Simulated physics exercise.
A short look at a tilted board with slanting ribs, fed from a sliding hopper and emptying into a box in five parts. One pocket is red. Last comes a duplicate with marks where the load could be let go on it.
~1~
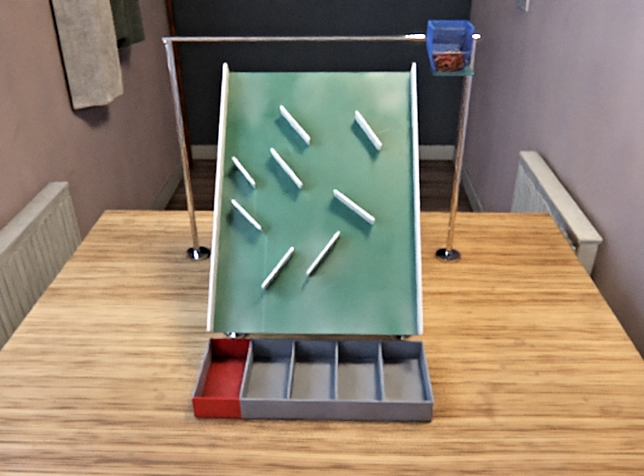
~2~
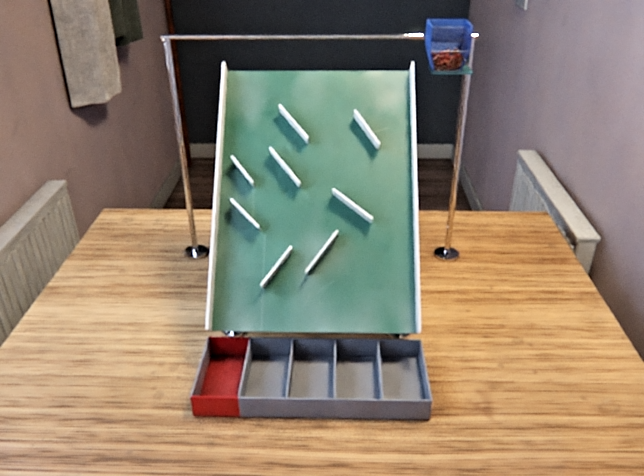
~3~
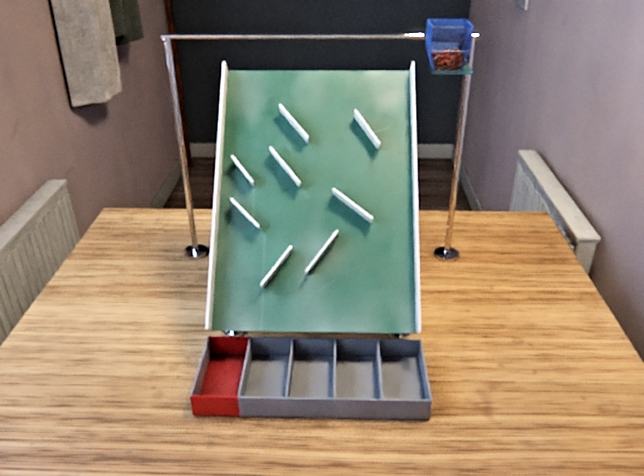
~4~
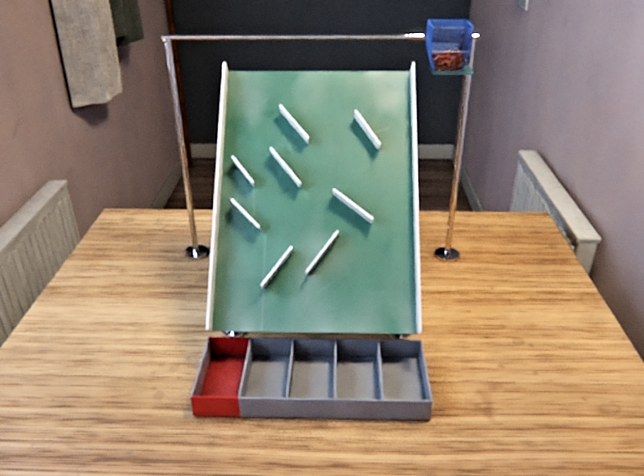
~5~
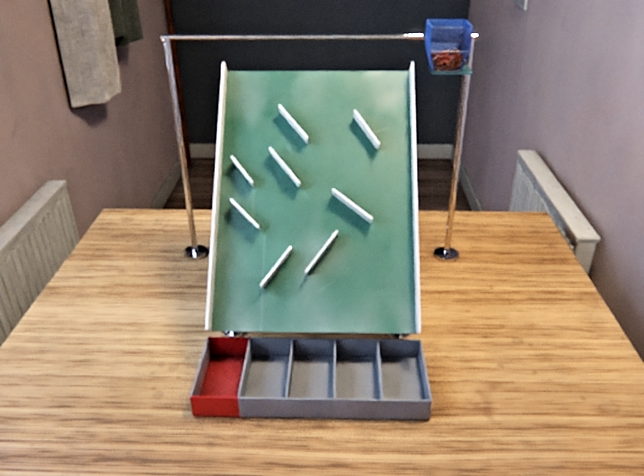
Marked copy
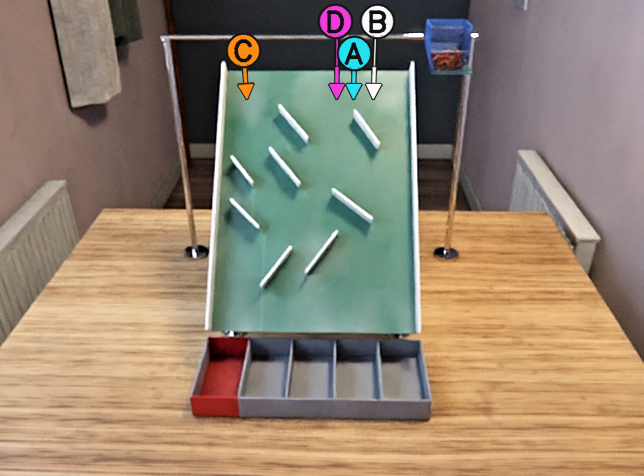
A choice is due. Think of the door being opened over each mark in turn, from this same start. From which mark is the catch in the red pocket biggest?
The answer is mark C.
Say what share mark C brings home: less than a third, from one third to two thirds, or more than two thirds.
More than two thirds.
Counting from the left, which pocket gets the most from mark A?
The fifth.
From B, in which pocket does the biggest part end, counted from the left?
The fifth.
On the marked copy, mark A meets the board at (353, 93); mark B meets the board at (373, 93); mark C meets the board at (246, 93); mark D meets the board at (336, 93).
With A, a stray few in the red pocket, most in other pockets, a small part held on the board, a stray few outside the box.
With B, none in the red pocket, nearly all in other pockets, a small part outside the box.
With C, most in the red pocket, a small part in other pockets, a stray few outside the box.
With D, a small part in the red pocket, most in other pockets, a small part held on the board.
